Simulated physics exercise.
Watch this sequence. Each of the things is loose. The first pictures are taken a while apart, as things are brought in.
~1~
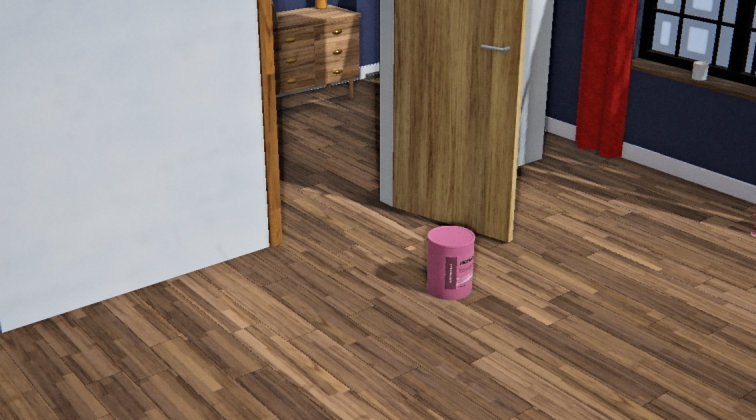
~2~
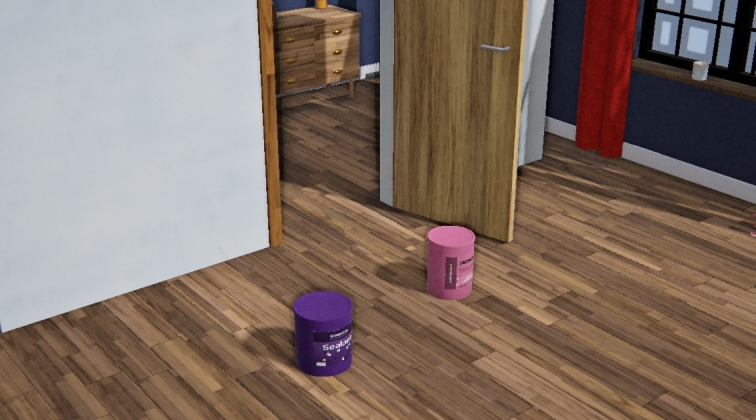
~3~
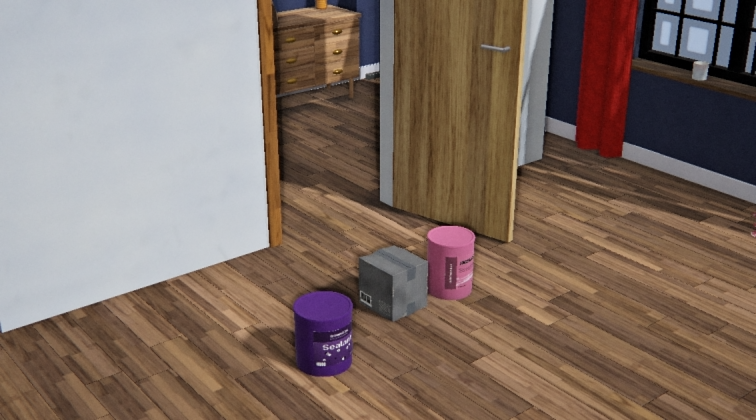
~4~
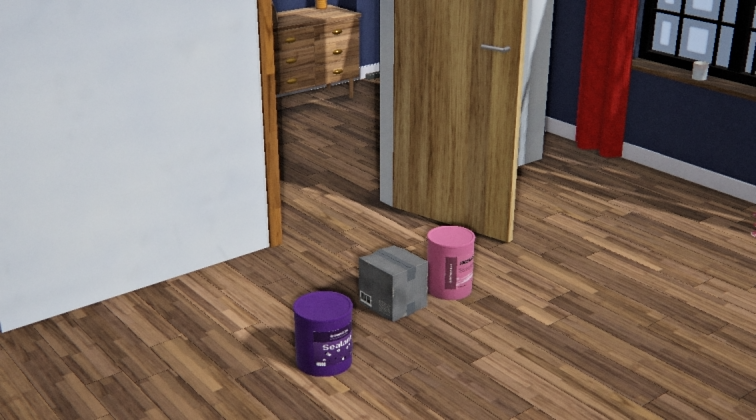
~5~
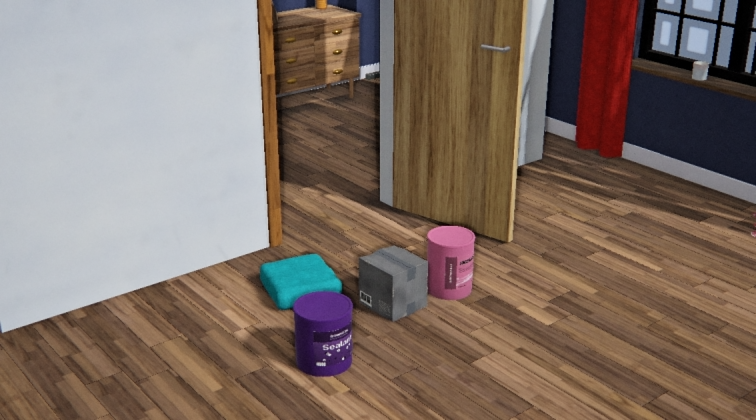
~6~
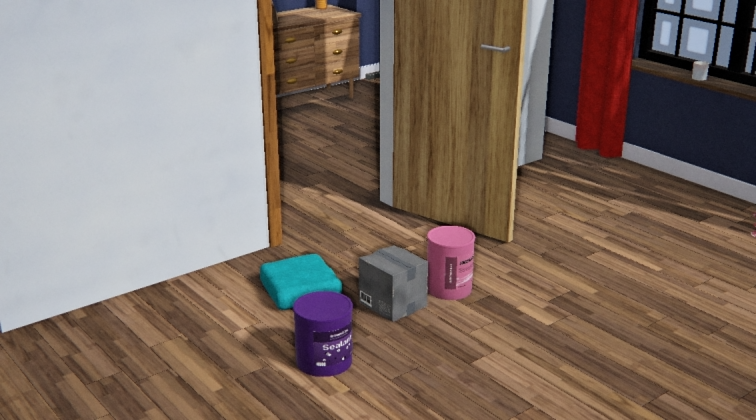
A wooden door stands wide open between a white wall and a dark blue room with a red curtain and wooden drawers, seen from above across a plank floor. A pink pail sits near the door, and a purple pail appears in front to the left, then a grey box between them, then a turquoise cushion behind the purple pail. Nothing visibly moves otherwise, and the view stays fixed.
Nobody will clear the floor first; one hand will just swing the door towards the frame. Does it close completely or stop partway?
In this one the door finishes its swing without a hitch.
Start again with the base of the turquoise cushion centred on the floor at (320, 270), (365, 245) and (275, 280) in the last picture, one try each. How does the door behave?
So on try one it completes its arc, on try two it is halted early, and on try three it completes its arc.
Then, 0.60 s past the last view, door at 87°.
Then, 1.00 s past the last view, door at 60°.
Then, 1.30 s past the last view, door at 38°.
Then, 1.60 s past the last view, door at 14°.
Finally, door at 0°; all 4 still in place. Final places as the last picture's camera would see them, turquoise cushion near (300, 281).
